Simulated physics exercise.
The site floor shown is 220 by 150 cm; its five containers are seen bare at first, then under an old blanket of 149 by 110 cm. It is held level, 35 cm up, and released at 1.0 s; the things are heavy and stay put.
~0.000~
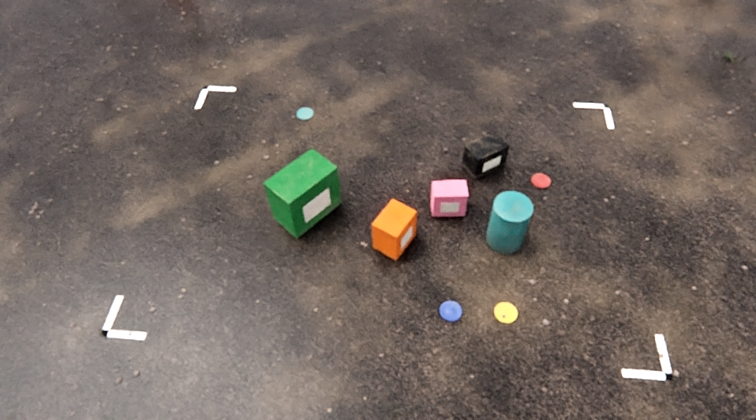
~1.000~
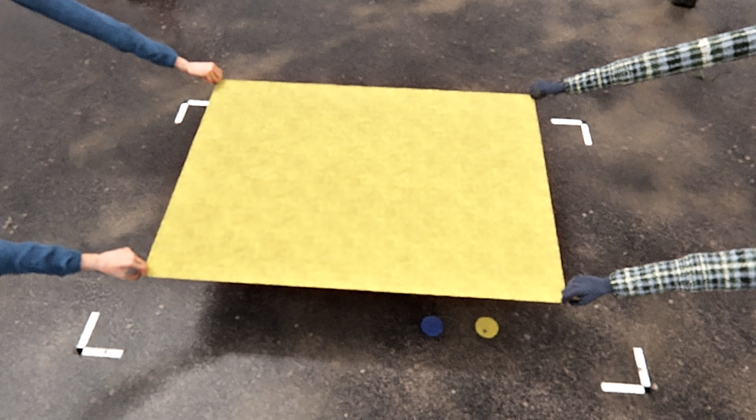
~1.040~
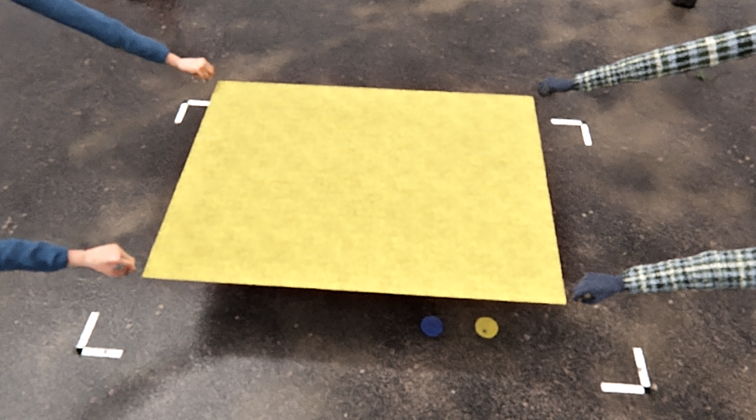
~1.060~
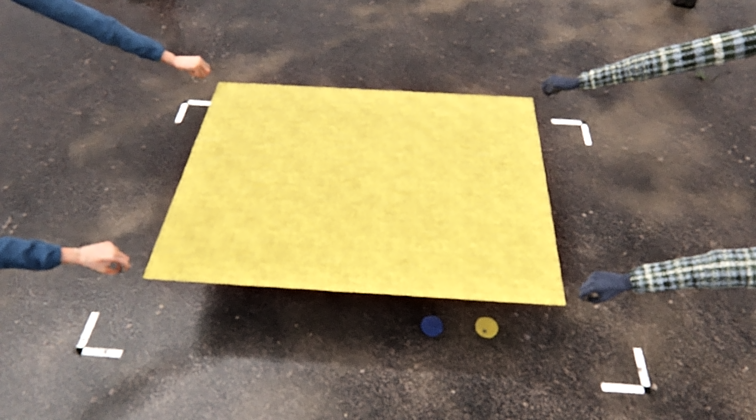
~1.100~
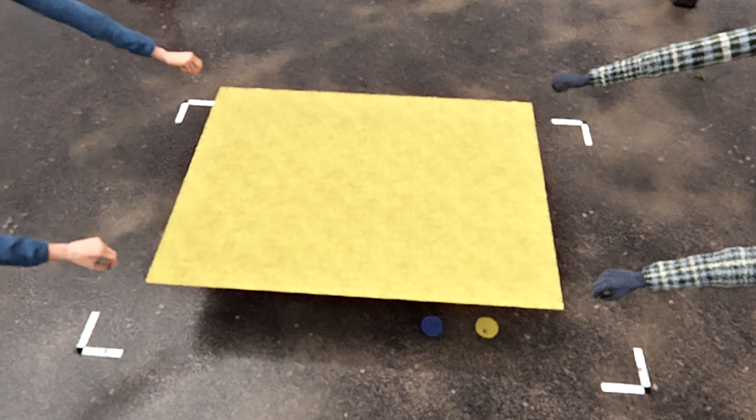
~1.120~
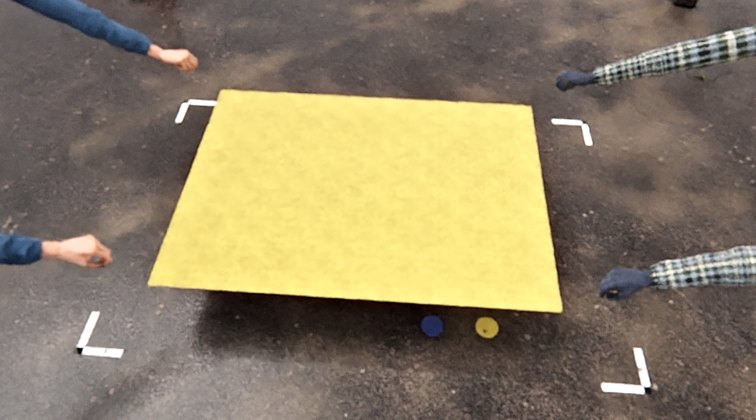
A yellow blanket, absent at first, is stretched level by two pairs of hands, blue-sleeved on the left and plaid-sleeved with dark gloves on the right, which let go and draw back as it sinks slightly. Green, orange, pink, black and teal containers stand centrally among small coloured discs, then only the blue and yellow discs show below the sheet. The dark, rough ground with white corner marks is seen from above at an angle, the view shifting slightly after the opening.
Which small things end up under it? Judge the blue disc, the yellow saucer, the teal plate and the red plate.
Result: Blue disc still shows, yellow saucer remains in the open, teal plate stays uncovered, red plate remains in the open.
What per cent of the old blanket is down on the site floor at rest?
Some 15 per cent.
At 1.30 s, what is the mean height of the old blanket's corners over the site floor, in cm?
About 2 cm.
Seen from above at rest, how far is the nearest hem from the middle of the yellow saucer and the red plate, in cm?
Roughly 6 cm, 10 cm.
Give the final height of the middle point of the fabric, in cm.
About 24 cm.
By 1.3 s, 0 % of it is down, spanning 147 by 103 cm, above blue disc, yellow saucer.
By 1.5 s, 10 % of it is down, spanning 146 by 100 cm, above no small thing.
By 1.6 s, 15 % of it is down, spanning 145 by 100 cm, above no small thing.
By 1.8 s, 15 % of it is down, spanning 144 by 100 cm, above no small thing.
By 3.3 s, 15 % of it is down, spanning 144 by 100 cm, above no small thing.
